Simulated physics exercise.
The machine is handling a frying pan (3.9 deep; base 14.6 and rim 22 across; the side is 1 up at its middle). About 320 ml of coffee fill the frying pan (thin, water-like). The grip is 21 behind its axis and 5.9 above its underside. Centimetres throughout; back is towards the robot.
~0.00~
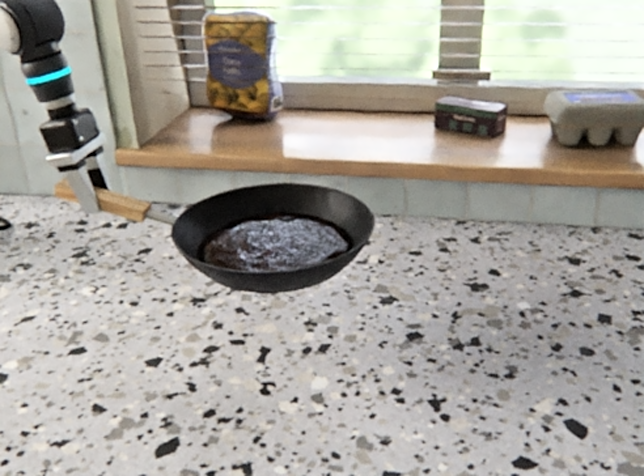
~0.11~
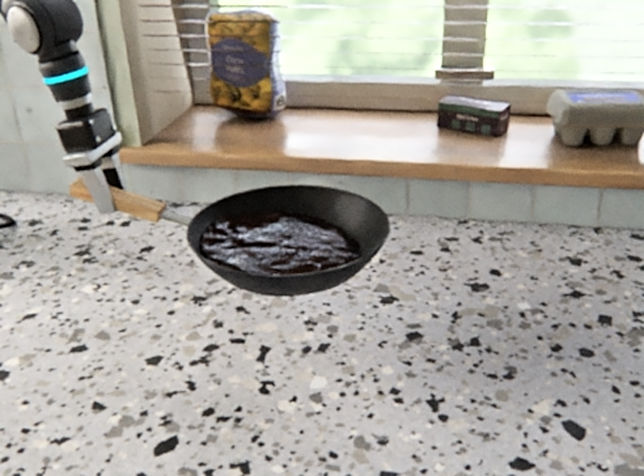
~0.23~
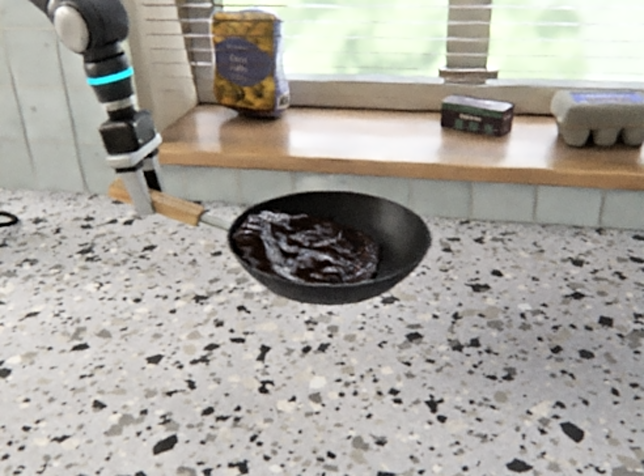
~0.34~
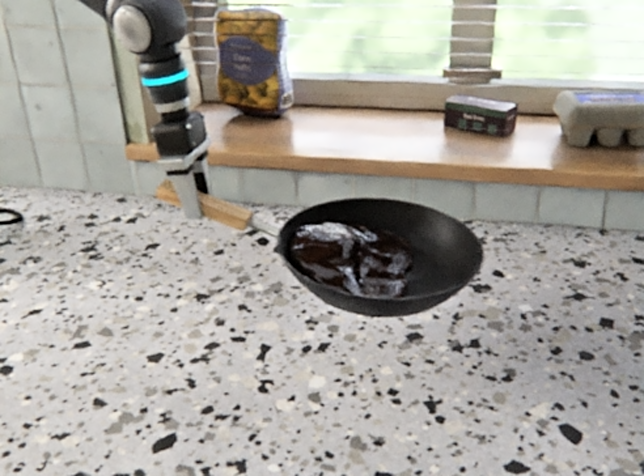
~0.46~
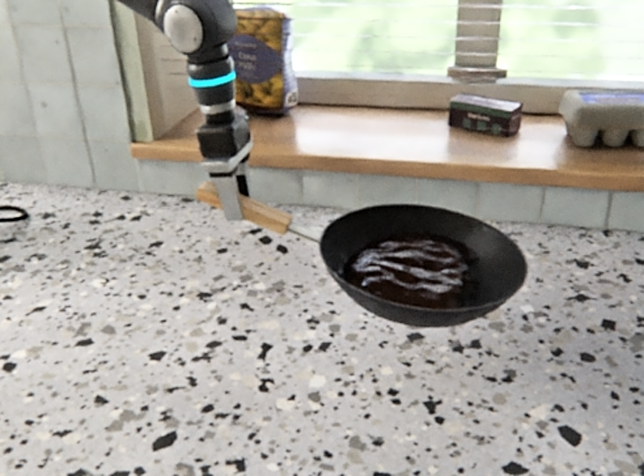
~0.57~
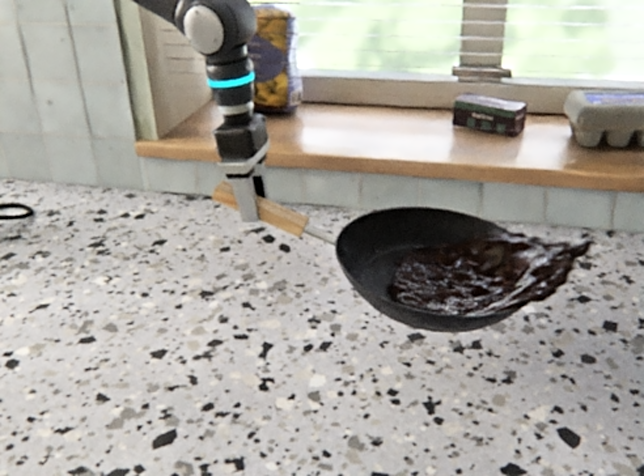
Above a speckled counter, a robot arm moves a frying pan right, and dark liquid sloshes over its right rim.
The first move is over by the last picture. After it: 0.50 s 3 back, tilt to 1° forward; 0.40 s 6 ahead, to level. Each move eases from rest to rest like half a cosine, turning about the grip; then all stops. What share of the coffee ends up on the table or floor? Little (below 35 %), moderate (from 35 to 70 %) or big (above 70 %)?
Answer: Moderate; from 35 to 70 % of the coffee finishes on the table or floor.
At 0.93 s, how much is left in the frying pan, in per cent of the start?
Some 60 per cent.
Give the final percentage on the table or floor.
Some 40 per cent.
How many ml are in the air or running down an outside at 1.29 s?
Some 0 ml.
After 0.93 s, tilted 2° forward, liquid up to 18 above the table; 180 ml in the frying pan, 130 ml on the table or floor.
After 1.29 s, level, liquid up to 20 above the table; 180 ml in the frying pan, 135 ml on the table or floor.
After 1.67 s, level, liquid up to 17 above the table; 180 ml in the frying pan, 135 ml on the table or floor.
After 2.47 s, level, liquid up to 15 above the table; 180 ml in the frying pan, 135 ml on the table or floor.
At rest, 180 ml in the frying pan, 135 ml on the table or floor. That is 42 % on the table or floor.
